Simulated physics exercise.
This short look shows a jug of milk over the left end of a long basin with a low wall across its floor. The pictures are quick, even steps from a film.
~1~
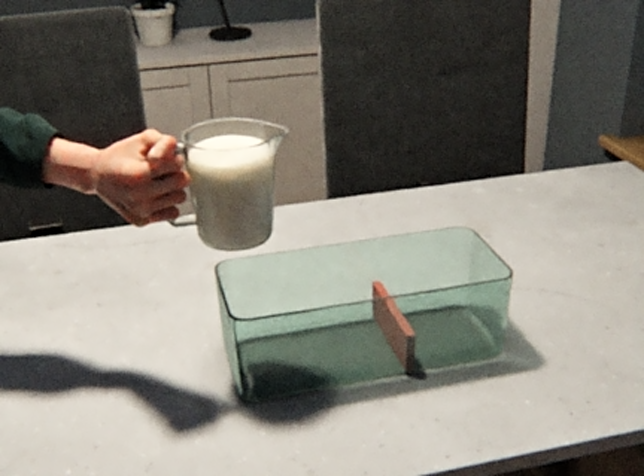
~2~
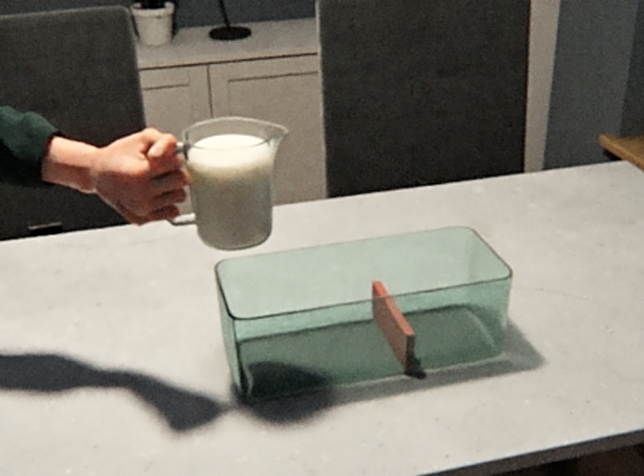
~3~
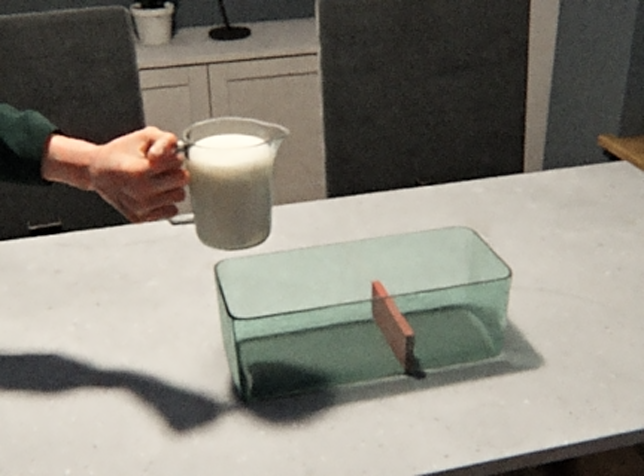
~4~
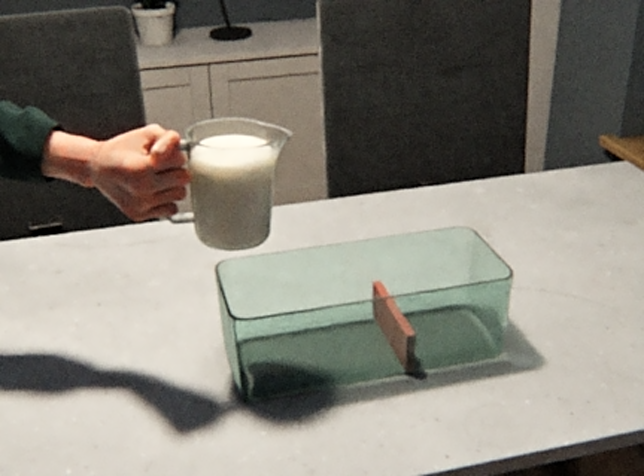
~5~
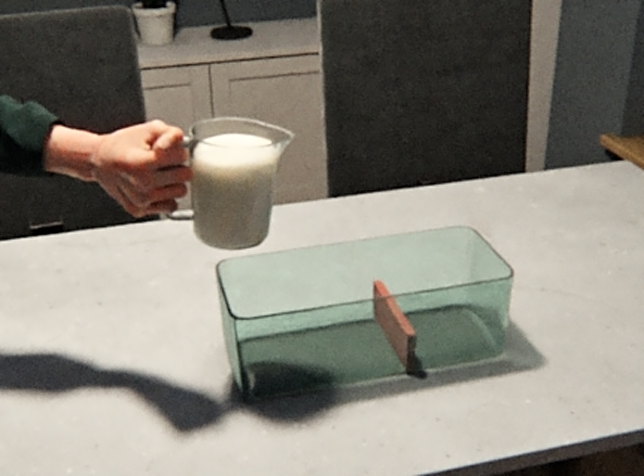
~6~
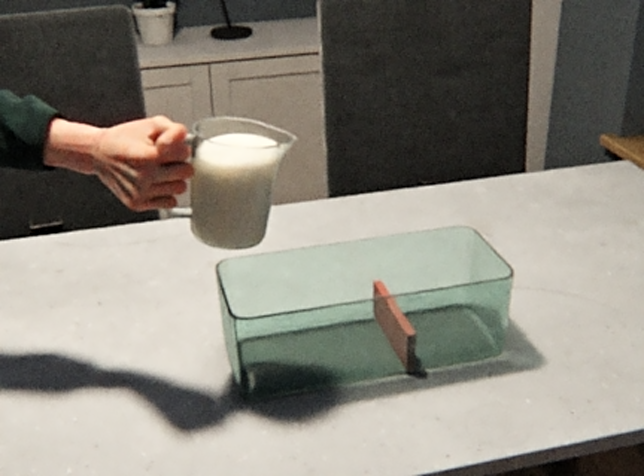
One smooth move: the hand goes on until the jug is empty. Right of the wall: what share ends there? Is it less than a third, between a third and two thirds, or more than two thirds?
Less than a third.
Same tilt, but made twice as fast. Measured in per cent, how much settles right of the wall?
About 5 %.
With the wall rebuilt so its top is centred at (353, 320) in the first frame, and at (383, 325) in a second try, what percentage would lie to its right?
55 % then 5 %, approximately.
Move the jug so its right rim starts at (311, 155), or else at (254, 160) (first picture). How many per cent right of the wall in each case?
Start one gives close to 0 percent, start two close to 0 percent.
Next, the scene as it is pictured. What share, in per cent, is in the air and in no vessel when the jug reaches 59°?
It comes to around 10 per cent.
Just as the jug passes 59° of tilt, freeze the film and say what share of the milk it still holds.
I'd reckon near 85 percent is still held at that tilt.
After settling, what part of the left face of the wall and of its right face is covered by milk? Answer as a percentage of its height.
Once it is still, the left part shows 40 per cent and the right part 0.
A moment on, the jug is tipped part way and 85 per cent is still to pour, 3 is left of the wall and 0 right of it.
Next, the jug is tipped on its side and 39 per cent is still to pour, 42 is left of the wall and 1 right of it.
Then the jug is tipped on its side and 6 per cent is still to pour, 86 is left of the wall and 3 right of it.
Later the jug is tipped on its side and 0 per cent is still to pour, 94 is left of the wall and 3 right of it.
In the end 95 per cent lies left of the wall, 4 right of it and 2 outside.
